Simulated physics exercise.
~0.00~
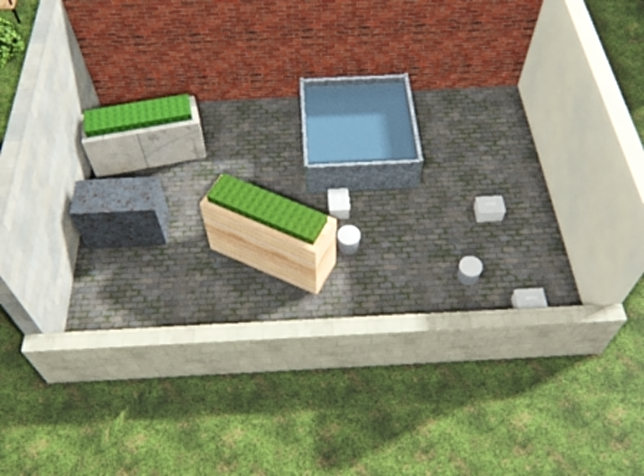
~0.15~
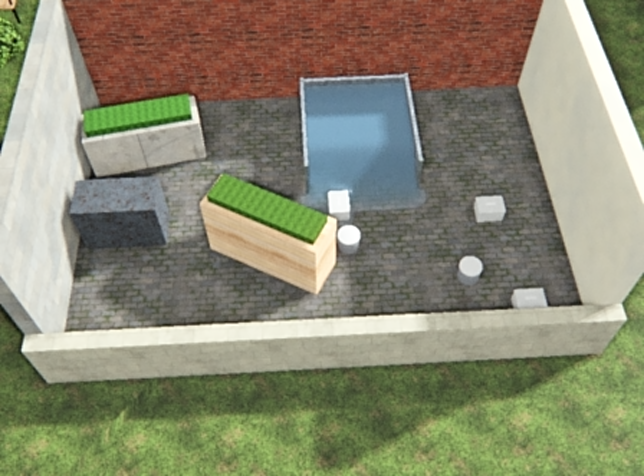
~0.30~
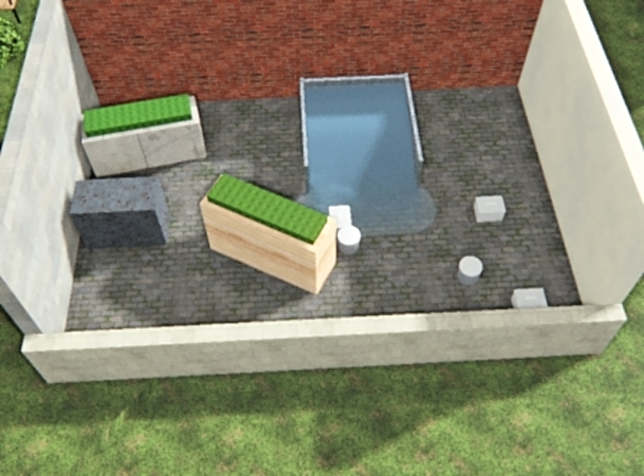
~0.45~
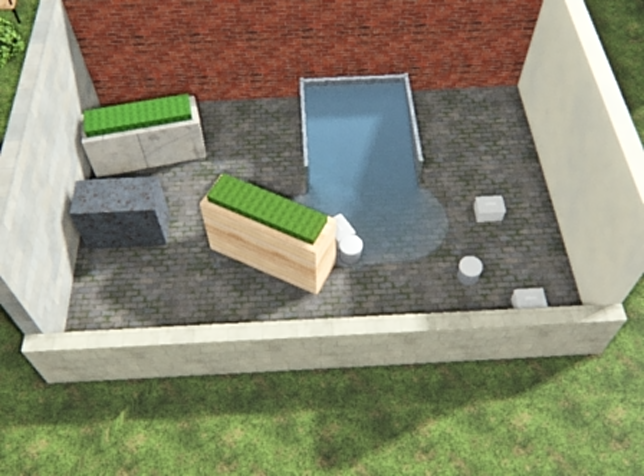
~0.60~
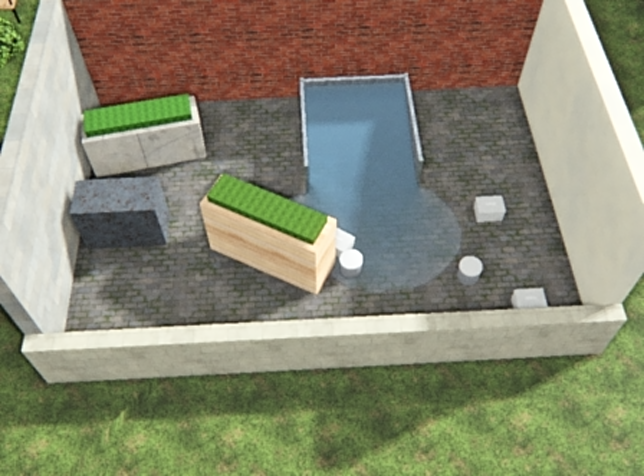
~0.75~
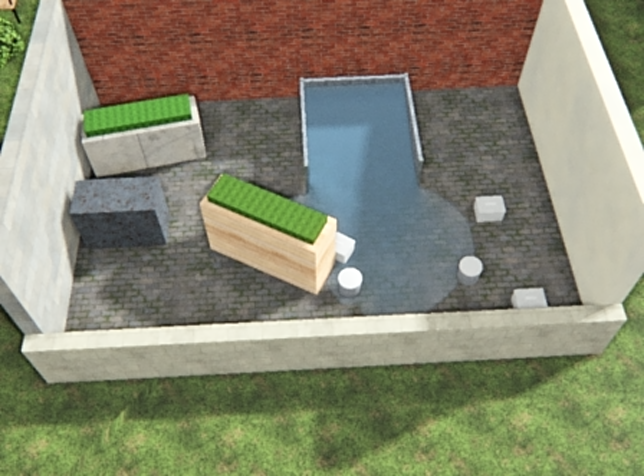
At the start, a square pool of water stands against the brick wall of a paved yard dotted with planters and small white objects. Its front side disappears and water spreads across the paving toward the low front wall, pushing a white block and then a white cylinder forward.
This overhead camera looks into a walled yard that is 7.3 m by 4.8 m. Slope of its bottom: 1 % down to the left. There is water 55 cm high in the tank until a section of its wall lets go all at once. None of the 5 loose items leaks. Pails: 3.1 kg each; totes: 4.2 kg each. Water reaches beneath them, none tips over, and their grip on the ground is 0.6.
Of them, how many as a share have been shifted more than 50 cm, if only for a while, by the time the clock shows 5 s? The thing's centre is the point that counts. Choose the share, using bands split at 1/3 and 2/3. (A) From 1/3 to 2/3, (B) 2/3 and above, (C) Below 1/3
B.
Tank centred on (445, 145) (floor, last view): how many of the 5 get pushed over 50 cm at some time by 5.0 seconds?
In that case the number is 5.
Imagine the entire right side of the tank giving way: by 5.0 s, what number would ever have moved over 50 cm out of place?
Result: 3.
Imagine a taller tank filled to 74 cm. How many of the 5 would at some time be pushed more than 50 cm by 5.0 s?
Count: 5.
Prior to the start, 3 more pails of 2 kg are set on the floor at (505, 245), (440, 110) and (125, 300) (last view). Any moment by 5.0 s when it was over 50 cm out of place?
The first comes out beyond the limit, the second within the limit, the third beyond the limit.
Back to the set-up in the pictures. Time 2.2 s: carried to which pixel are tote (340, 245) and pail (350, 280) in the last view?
They end up about (311, 311) and (242, 285) in the last view.
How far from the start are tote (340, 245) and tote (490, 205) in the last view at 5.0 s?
Net shifts, in order: 400 cm and 100 cm.
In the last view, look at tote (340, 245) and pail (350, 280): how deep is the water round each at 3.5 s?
Depths: Near 4 cm, then near 3 cm.
After 1.1 s 2 of 5 are over 50 cm from their spots; 2 afloat.
After 2.2 s 4 of 5 are over 50 cm from their spots; 3 afloat.
After 3.5 s 4 of 5 are over 50 cm from their spots; 2 afloat.
After 5.0 s 5 of 5 are over 50 cm from their spots, and 5 have been at some point; 2 afloat.
